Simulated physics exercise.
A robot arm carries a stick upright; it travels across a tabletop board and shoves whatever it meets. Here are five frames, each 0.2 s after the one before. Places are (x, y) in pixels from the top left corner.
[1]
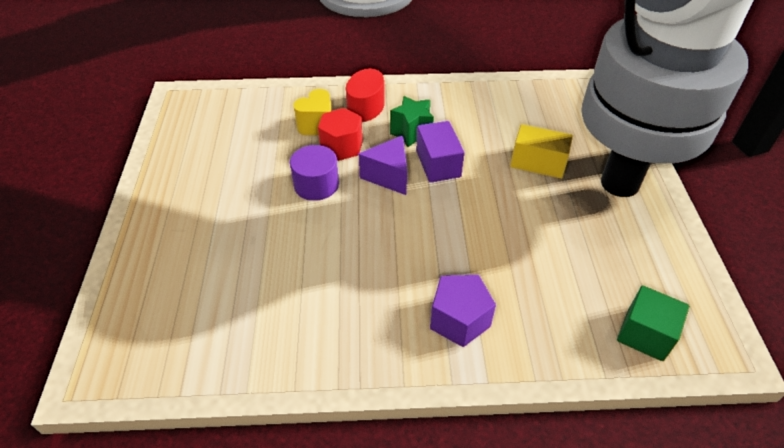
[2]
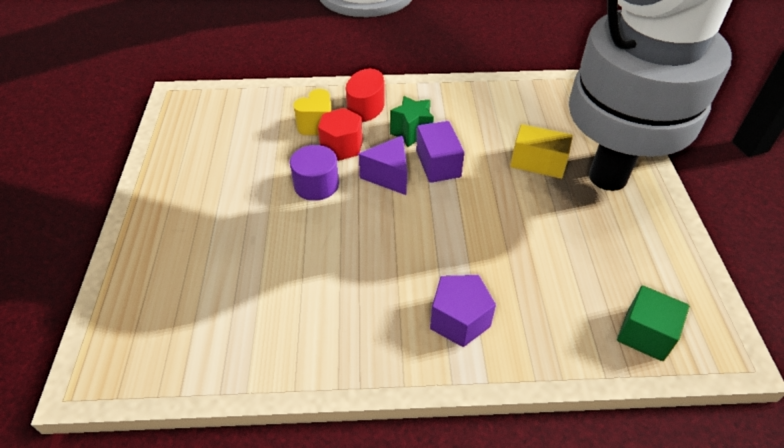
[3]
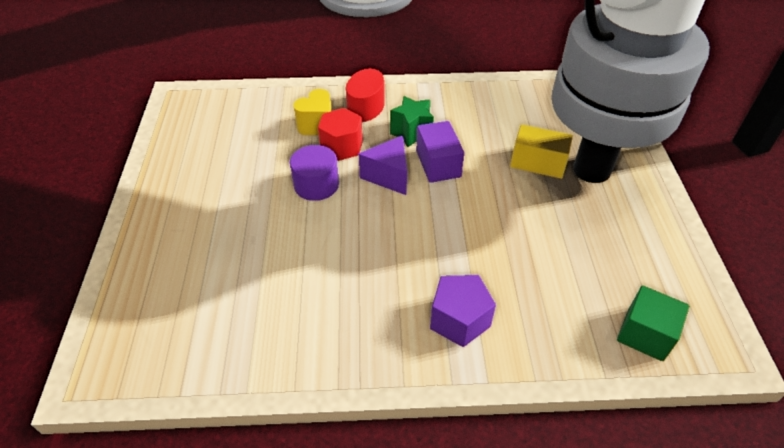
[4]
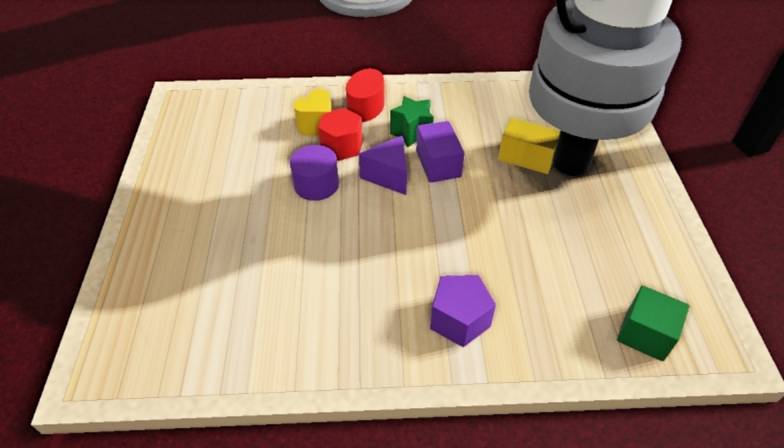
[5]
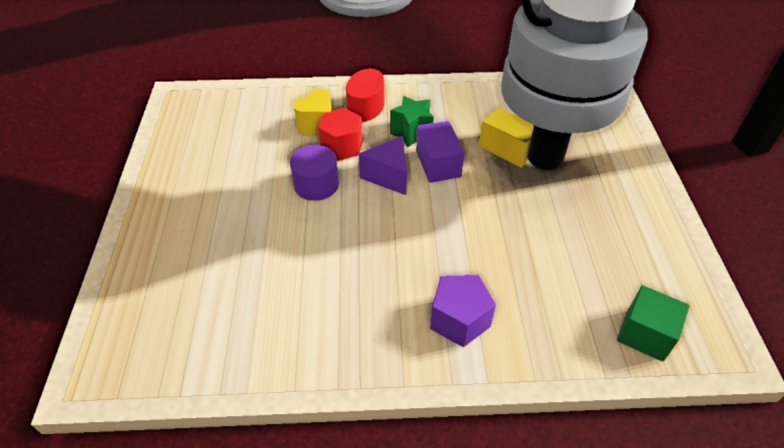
A pale wooden board with a raised rim lies on a dark red surface, seen from above at an angle by a still camera. Red, purple, green and yellow blocks cluster near the top, with a yellow block to their right and a purple pentagonal block and green block below. A grey machine arm's black tip moves left and nudges the right-hand yellow block a short way left.
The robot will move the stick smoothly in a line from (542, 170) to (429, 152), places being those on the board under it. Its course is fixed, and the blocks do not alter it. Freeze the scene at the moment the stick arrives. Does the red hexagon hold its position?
I expect so.
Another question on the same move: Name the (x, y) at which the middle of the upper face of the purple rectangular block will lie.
That would be at about pixel (398, 137).
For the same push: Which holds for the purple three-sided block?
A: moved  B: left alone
My pick is A.
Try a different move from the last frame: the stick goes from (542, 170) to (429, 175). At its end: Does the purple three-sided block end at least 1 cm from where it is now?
That would be a yes.
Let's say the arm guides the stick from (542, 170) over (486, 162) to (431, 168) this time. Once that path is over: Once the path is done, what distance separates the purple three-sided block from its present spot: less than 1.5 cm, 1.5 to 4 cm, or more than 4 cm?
Covers 1.5 to 4 cm.
The first path, step by step. One third of the way, stick at (504, 151); yellow rectangular block at (485, 112), turned 35° clockwise.
Two thirds of the way, stick at (467, 146); purple rectangular block at (433, 138); yellow rectangular block at (472, 105), turned 60° clockwise.
At the end, stick at (430, 140); red hexagon not moved; purple three-sided block at (375, 156), turned 25° anticlockwise; green star-shaped block at (407, 105), turned 30° clockwise; purple rectangular block at (398, 137), turned 20° anticlockwise; yellow rectangular block at (472, 105), turned 65° clockwise.
